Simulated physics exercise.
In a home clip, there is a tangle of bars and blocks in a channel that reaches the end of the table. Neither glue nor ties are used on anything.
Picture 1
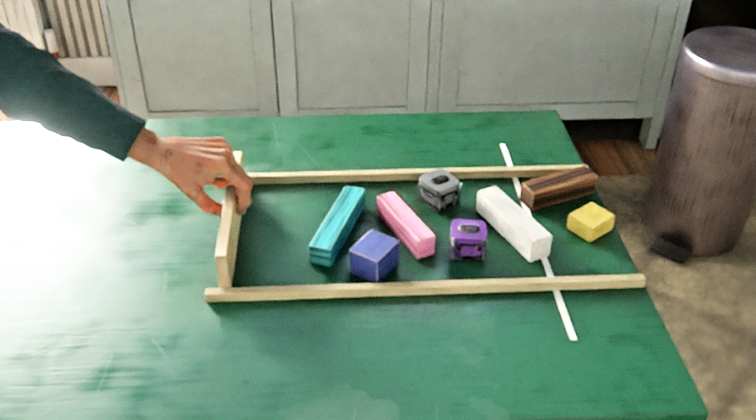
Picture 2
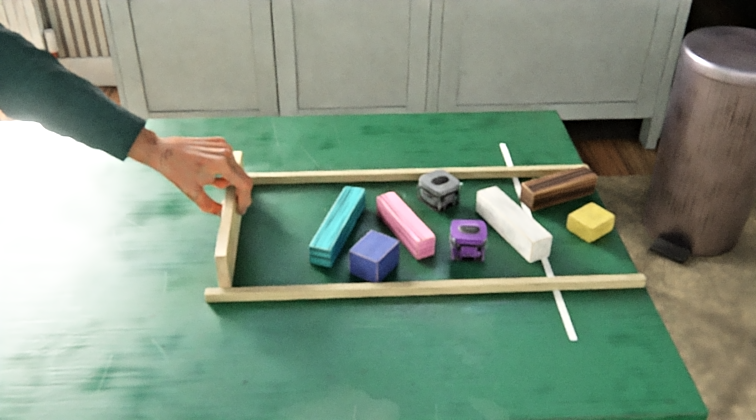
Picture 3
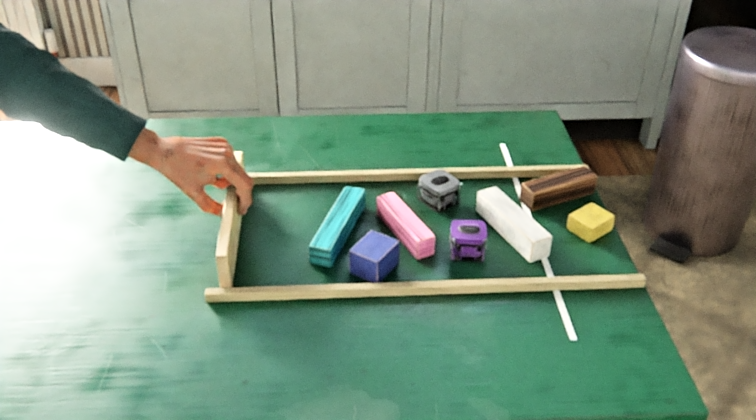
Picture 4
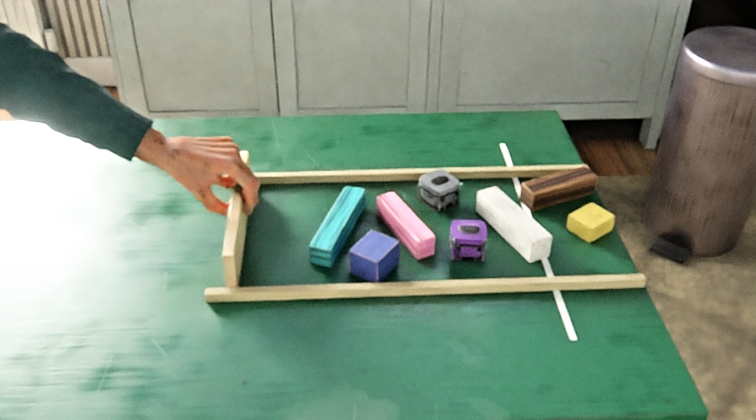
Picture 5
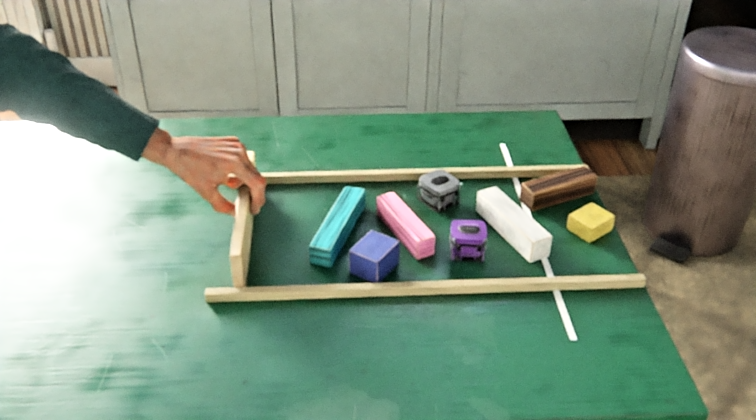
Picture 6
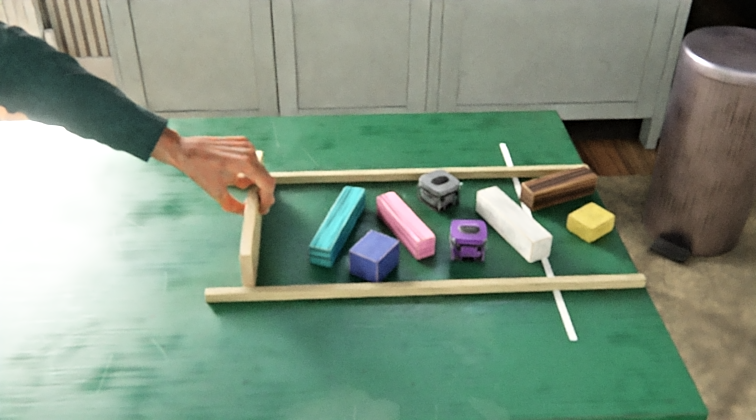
At first, a hand holds a wooden board still at the left end of a channel on a green table, where colored bars, blocks and small cases lie scattered. Then the hand slides the board a short way right, toward the teal bar, while the scattered pieces stay where they are.
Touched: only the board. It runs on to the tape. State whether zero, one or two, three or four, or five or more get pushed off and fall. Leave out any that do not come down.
Lost: One or two.
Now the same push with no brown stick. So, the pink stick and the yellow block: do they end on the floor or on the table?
Final state: Pink stick in place, yellow block off.
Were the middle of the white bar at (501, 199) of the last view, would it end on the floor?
In the end it hangs on.
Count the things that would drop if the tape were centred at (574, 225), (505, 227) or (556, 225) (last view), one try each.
First 4, then 0, then 3.
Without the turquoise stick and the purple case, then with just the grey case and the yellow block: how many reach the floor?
That makes 0 fallen, then 1 fallen in the other try.
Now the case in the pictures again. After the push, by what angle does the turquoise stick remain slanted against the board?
It measures close to 0 degrees.
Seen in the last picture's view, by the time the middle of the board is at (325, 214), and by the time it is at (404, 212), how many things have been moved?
1 at one spot and 5 at the other.
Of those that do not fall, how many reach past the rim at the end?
The number would be 1.
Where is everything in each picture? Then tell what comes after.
In the first frame, yellow block (591, 222); brown stick (559, 188); white bar (512, 222); board (232, 217); tape (532, 226).
In the second frame, brown stick (559, 188); grey case (439, 190).
In the third frame, white bar (512, 223); blue block (374, 257).
In the fourth frame, yellow block (591, 222); board (238, 216).
In the fifth frame, brown stick (559, 188); purple case (468, 241).
In the sixth frame, yellow block (591, 222); brown stick (559, 188); white bar (512, 223); board (254, 216); tape (532, 226).
Early on, none off yet; yellow block at rest near (591, 222); brown stick at rest near (559, 188); white bar at rest near (512, 223).
Finally, the number that fall off is one or two; lost, brown stick and yellow block.
